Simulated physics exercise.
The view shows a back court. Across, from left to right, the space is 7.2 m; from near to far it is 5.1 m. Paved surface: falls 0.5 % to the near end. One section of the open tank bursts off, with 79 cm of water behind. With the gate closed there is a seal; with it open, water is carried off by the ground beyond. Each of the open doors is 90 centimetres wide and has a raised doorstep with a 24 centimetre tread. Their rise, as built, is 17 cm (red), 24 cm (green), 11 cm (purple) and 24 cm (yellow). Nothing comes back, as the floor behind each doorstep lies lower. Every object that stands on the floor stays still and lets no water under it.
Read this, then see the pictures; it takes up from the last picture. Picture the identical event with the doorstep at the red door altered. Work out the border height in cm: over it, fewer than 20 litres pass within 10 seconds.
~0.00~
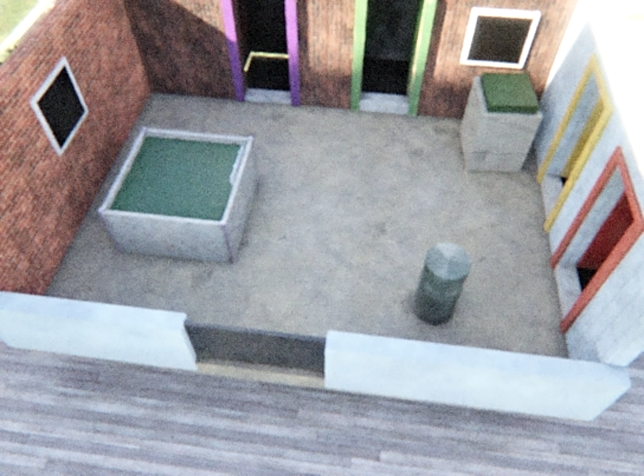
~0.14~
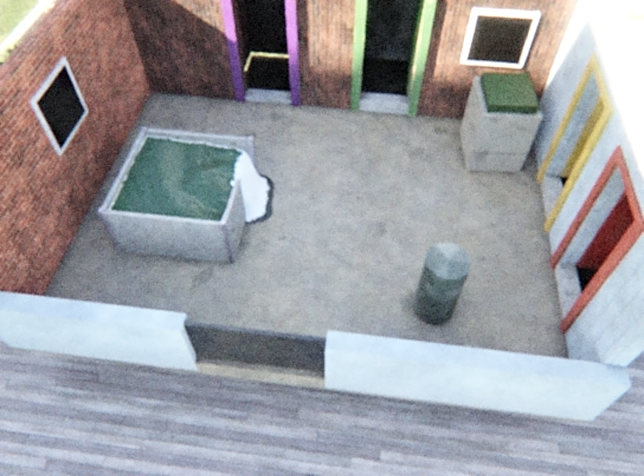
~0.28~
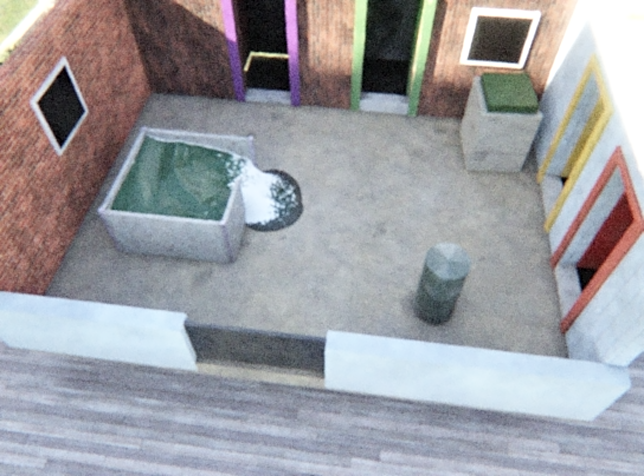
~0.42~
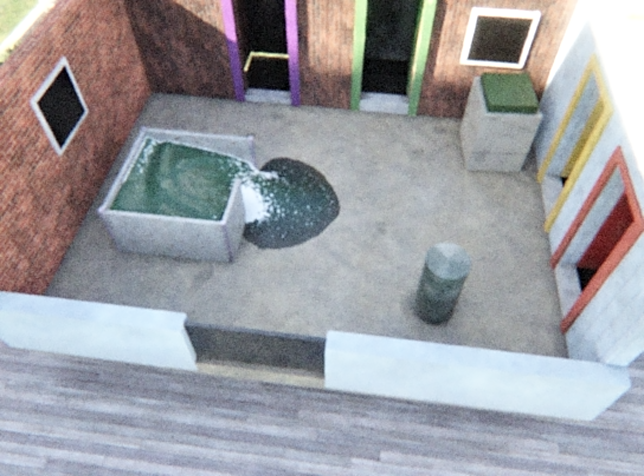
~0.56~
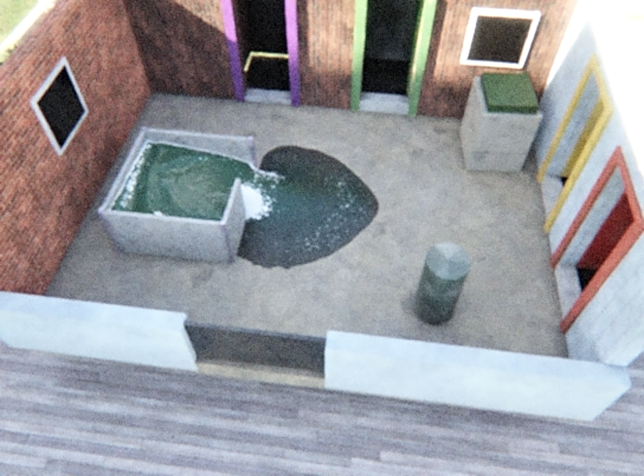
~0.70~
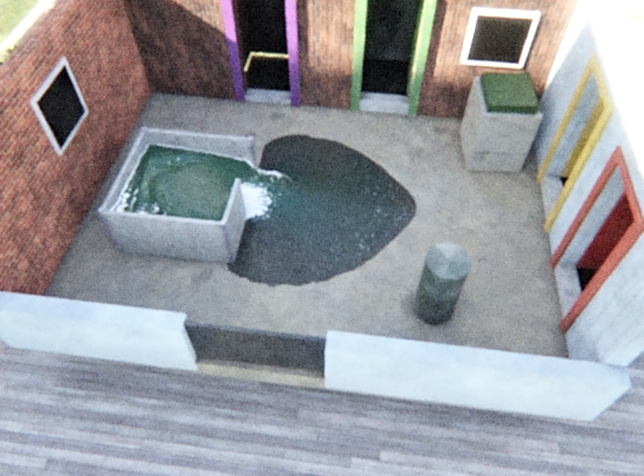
Border at about 14 cm.
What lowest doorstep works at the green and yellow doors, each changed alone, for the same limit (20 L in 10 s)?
About 9.5 cm at green and 16 cm at yellow.
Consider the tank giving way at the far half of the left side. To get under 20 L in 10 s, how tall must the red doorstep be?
You'd want it roughly 8.5 centimetres tall.
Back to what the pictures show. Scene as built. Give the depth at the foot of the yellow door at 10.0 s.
Depth: Near 7.5 cm.
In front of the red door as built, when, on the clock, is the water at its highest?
Peak time: About 2.6 s.
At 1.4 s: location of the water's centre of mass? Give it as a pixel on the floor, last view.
The centre of all the water is around (254, 209).
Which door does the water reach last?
That would be the purple door.
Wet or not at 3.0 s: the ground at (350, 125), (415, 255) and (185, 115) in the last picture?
In order: Soaked, soaked, untouched.
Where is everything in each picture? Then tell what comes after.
The first picture shows the open tank at (182, 177) is whole and still, 79 cm deep; the red door at (587, 253) is dry.
In the second picture, the gap is at (247, 187), the front 0.3 m out at (263, 217); the back of the open tank holds 79 cm.
In the third picture, the gap is at (247, 188), the front 0.8 m out at (293, 217); the back of the open tank holds 79 cm.
In the fourth picture, the front is at (332, 215), 1.4 m from the gap at (247, 189); 1.8 m2 of floor is wet, 74 cm left at the back.
In the fifth picture, the gap is at (247, 188), the front 2.0 m out at (371, 213); the back of the open tank holds 68 cm.
In the sixth picture, the gap is at (247, 188), the front 2.6 m out at (409, 214); the back of the open tank holds 68 cm; 2.5 m in a straight line remain to the red door at (587, 253).
After 1.4 s water covers 45 % of the floor, deepest (32 cm) near (264, 197); it has not reached the red door.
After 3.0 s water covers 55 % of the floor, deepest (31 cm) near (526, 153); 17 cm at the red door, 5 litres in over its 17 cm doorstep.
After 10.0 s water covers 95 % of the floor, deepest (16 cm) near (42, 326); 8 cm at the red door, 7 litres in over its 17 cm doorstep.
At the red door as built, the water arrived by 1.7 s and peaked near 22 cm at 2.6 s.
With a doorstep of 13 cm, 27 litres would have come in within the 10 s; with 15 cm, 14 litres. So under 20 litres takes about 14 cm.
